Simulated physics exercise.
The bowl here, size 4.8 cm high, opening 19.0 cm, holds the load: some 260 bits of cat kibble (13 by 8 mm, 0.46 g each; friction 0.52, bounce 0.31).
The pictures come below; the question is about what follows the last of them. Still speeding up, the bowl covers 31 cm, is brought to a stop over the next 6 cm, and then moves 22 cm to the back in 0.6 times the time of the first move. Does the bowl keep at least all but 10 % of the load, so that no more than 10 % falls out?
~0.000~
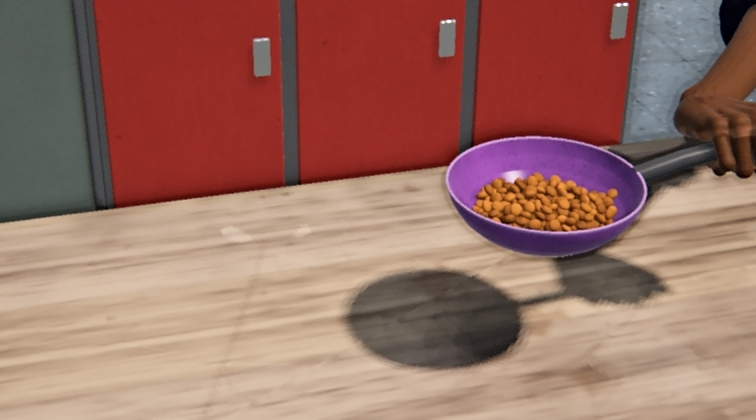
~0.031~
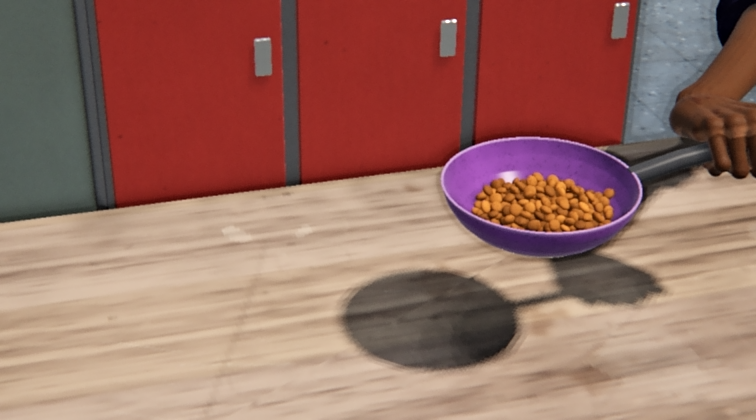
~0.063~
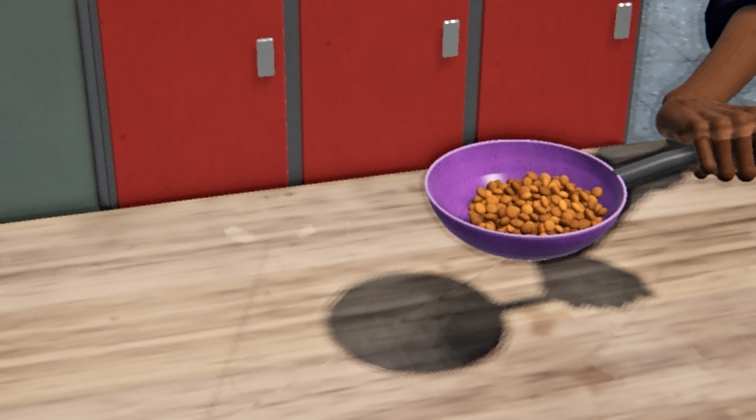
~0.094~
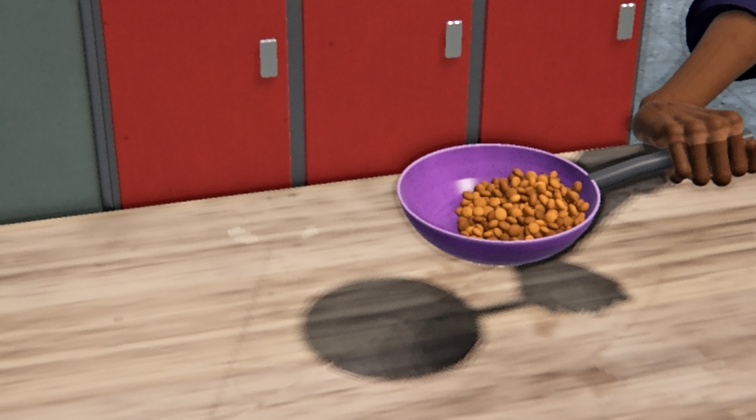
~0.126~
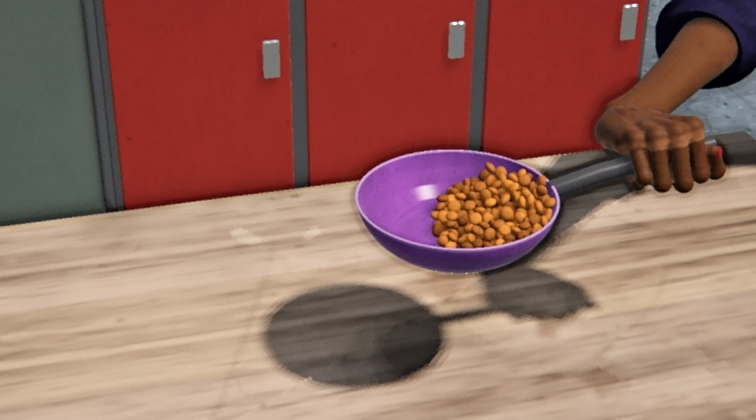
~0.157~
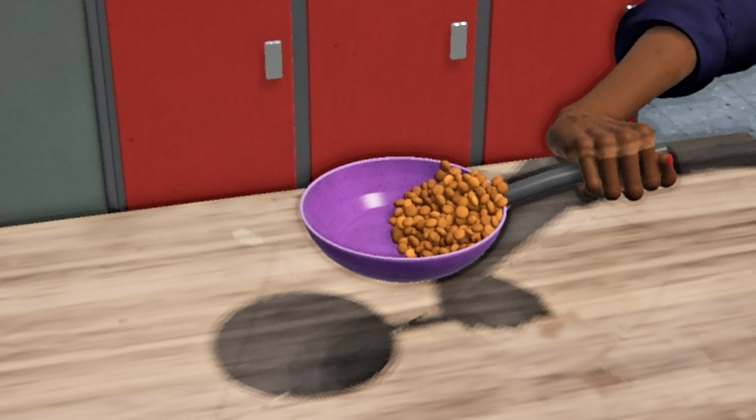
No, more than a tenth lost.
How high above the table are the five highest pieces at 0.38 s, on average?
Height: Some 35 centimetres.
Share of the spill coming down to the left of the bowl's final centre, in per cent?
Share there: Around 80 %.
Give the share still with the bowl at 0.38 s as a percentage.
Some 40 per cent of the load.
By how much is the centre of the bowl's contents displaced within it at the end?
I'd estimate close to 4.0 cm.
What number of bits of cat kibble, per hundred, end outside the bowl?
Around 60 in a hundred.
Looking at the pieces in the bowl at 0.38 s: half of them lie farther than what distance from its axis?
Some 7.0 centimetres from the centre line.
After 0.28 s, tilt 0 degrees; bowl 95 %, in the air 5 %; middle of all pieces near (141, 261).
Then, at 0.38 s, tilt 0 degrees; bowl 40 %, fallen in front of where it stops 5 %, in the air 55 %; middle of all pieces near (87, 166).
After 0.48 s, tilt 0 degrees; bowl 45 %, fallen in front of where it stops 5 %, in the air 50 %; middle of all pieces near (68, 124).
After 0.57 s, tilt 0 degrees; bowl 40 %, fallen in front of where it stops 5 %, in the air 55 %; middle of all pieces near (55, 149).
In the end, at 1.2 s, bowl 40 %, fallen in front of where it stops 5 %, fallen left of where it stops 40 %, fallen behind where it stops 10 %.
